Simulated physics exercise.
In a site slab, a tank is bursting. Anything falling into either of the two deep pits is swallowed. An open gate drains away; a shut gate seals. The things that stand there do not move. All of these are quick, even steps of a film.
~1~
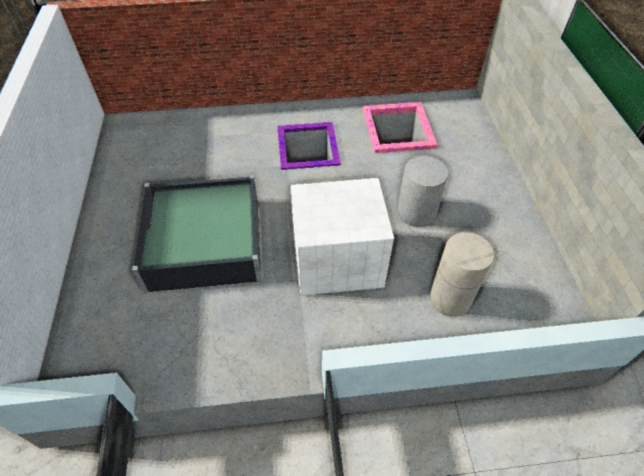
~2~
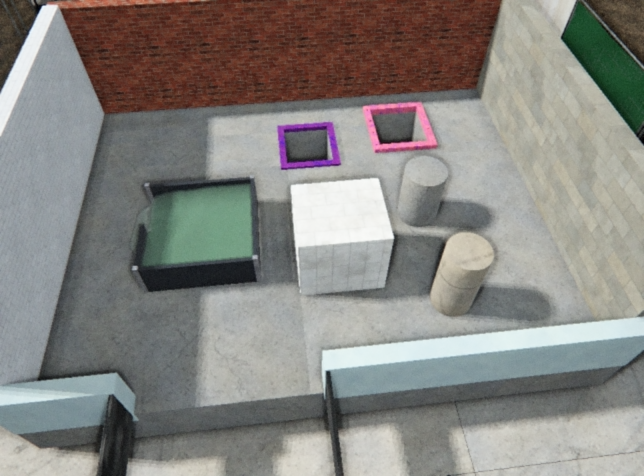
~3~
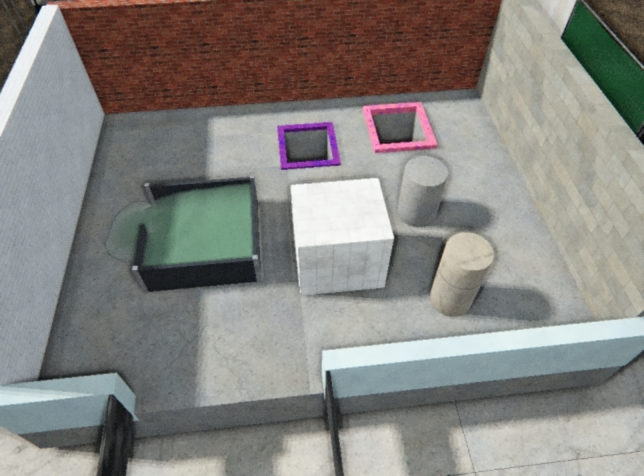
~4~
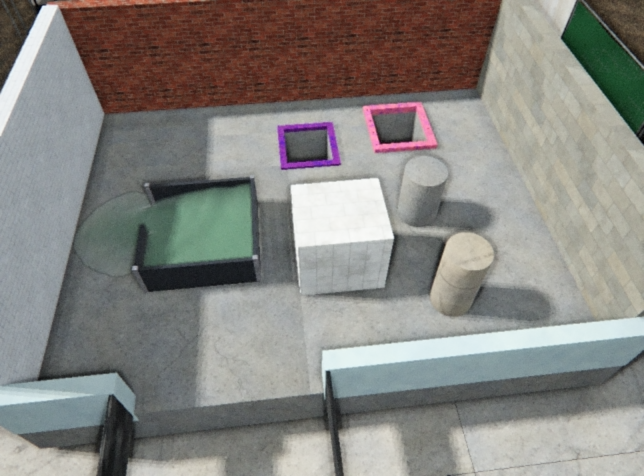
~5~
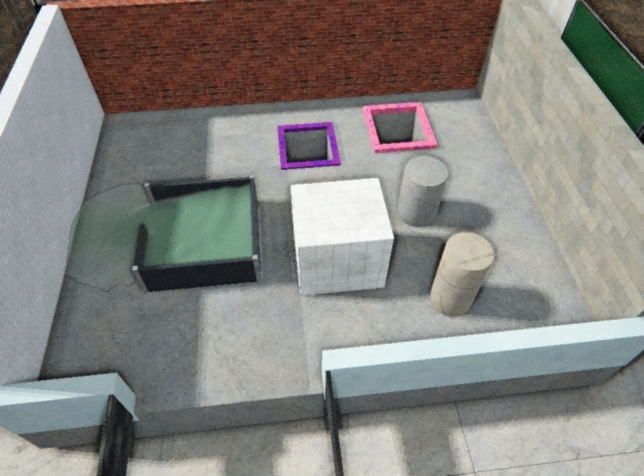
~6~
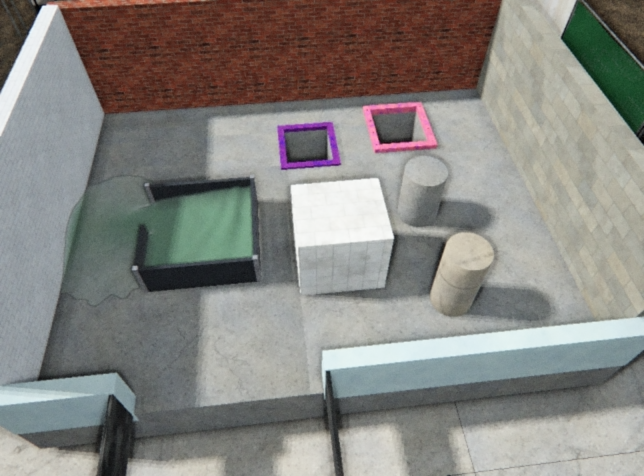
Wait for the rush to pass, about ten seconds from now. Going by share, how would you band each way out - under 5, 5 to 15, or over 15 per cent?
In the end the gate gets a middling share of it - five to fifteen per cent, the purple pit gets hardly any of it - below five per cent, the pink pit gets hardly any of it - below five per cent.
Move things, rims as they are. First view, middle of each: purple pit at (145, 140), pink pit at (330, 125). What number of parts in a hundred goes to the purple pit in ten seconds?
Share for the purple pit: 15 percent.
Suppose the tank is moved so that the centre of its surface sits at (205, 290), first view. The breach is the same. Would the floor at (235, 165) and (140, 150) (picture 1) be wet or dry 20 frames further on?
Well, the first one would be bone-dry, and the second one soaked.
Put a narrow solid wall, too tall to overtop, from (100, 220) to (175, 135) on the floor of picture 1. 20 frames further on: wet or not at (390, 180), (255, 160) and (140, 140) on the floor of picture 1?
Result, listed order: Spot 1 kept clear of the flood, spot 2 reached by the flood, spot 3 reached by the flood.
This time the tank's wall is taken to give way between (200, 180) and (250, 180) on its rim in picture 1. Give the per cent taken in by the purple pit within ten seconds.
The purple pit gets 8 per cent.
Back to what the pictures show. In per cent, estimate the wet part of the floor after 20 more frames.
It comes out near 30 percent.
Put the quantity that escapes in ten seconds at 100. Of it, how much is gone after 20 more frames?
Estimated share: Close to 5 %.
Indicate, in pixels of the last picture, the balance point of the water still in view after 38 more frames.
I'd say near (191, 216).
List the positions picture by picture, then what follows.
The open tank at (199, 223) is whole and still, in the first picture.
Water pours out at (154, 223) and has run to a hidden place, in the second picture.
The front is at (111, 244), out from the gap at (154, 223), in the third picture.
Water pours out at (154, 223) and has run to (80, 247), in the fourth picture.
Water pours out at (154, 223) and has run to (67, 266), in the fifth picture.
Water pours out at (154, 223) and has run to (86, 190), in the sixth picture.
A moment on, water covers 10 % of the floor; the gate 0 %, the purple pit 0 %, the pink pit 0 %.
Next, water covers 15 % of the floor; the gate 0 %, the purple pit 0 %, the pink pit 0 %.
Then, water covers 30 % of the floor; the gate 1 %, the purple pit 0 %, the pink pit 0 %.
Later, water covers 50 % of the floor; the gate 5 %, the purple pit 1 %, the pink pit 0 %.
In the end, water covers 75 % of the floor; the gate 9 %, the purple pit 1 %, the pink pit 0 %.
